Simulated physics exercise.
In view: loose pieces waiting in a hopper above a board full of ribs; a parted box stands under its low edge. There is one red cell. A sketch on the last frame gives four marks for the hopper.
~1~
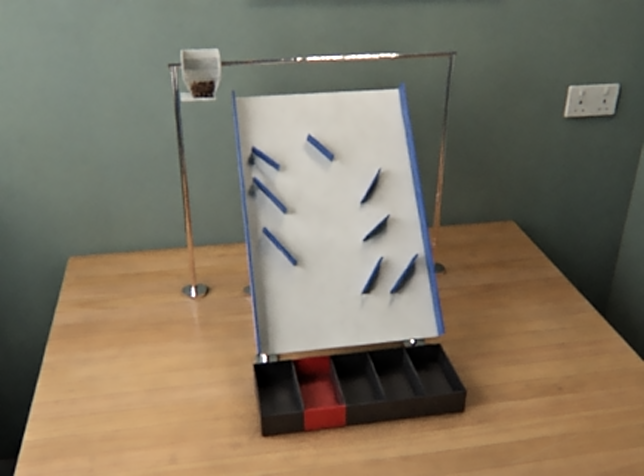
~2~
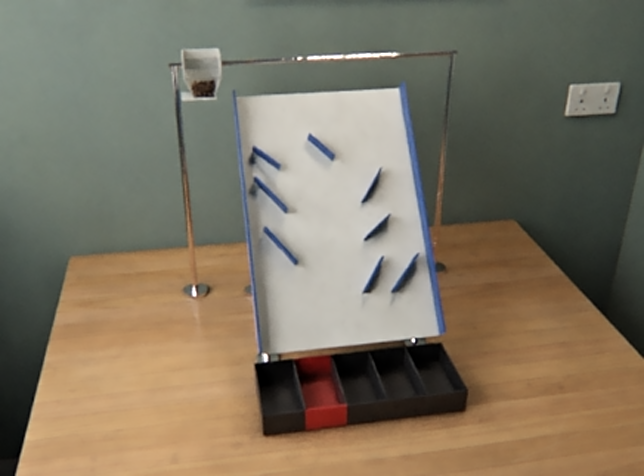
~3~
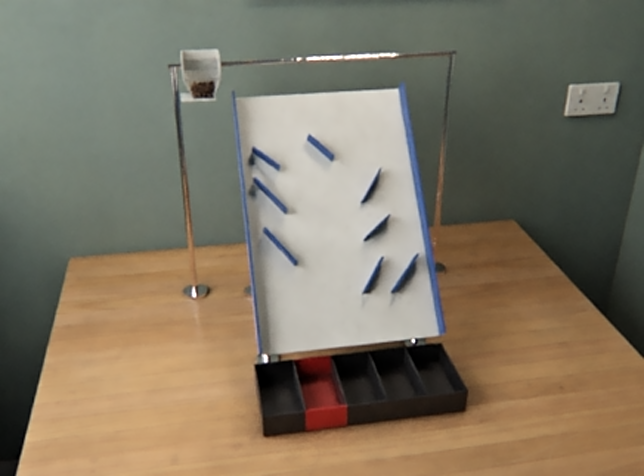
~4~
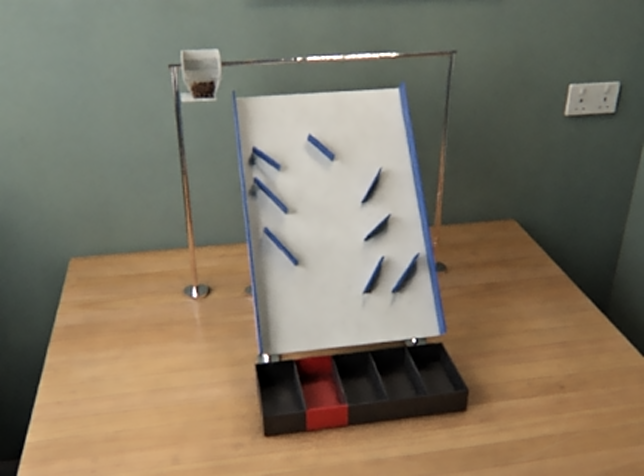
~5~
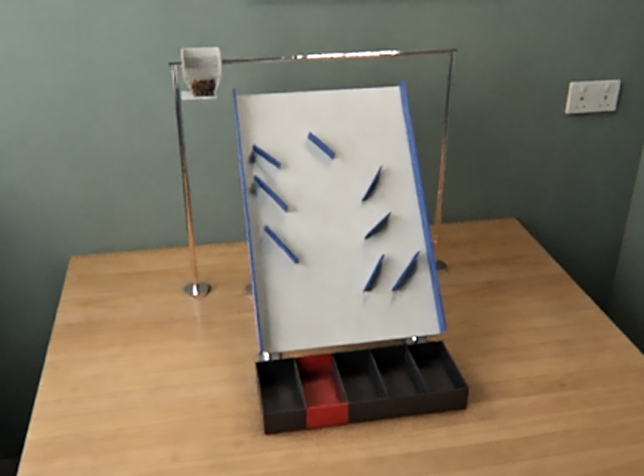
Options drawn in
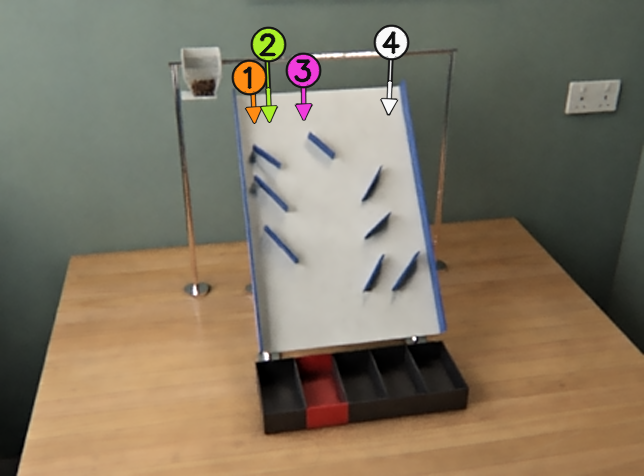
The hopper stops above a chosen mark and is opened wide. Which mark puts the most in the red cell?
Mark 3.
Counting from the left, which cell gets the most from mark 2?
The third.
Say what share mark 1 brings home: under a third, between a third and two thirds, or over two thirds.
It is under a third.
On the marked copy, mark 1 meets the board at (254, 117); mark 2 meets the board at (269, 116); mark 3 meets the board at (303, 114); mark 4 meets the board at (388, 108).
Choosing 1, a small share in the red cell, the bulk in other cells, a small share outside the box.
Choosing 2, a small share in the red cell, the bulk in other cells, a small share outside the box.
Choosing 3, close to half in the red cell, close to half in other cells.
Choosing 4, a small share in the red cell, the bulk in other cells.
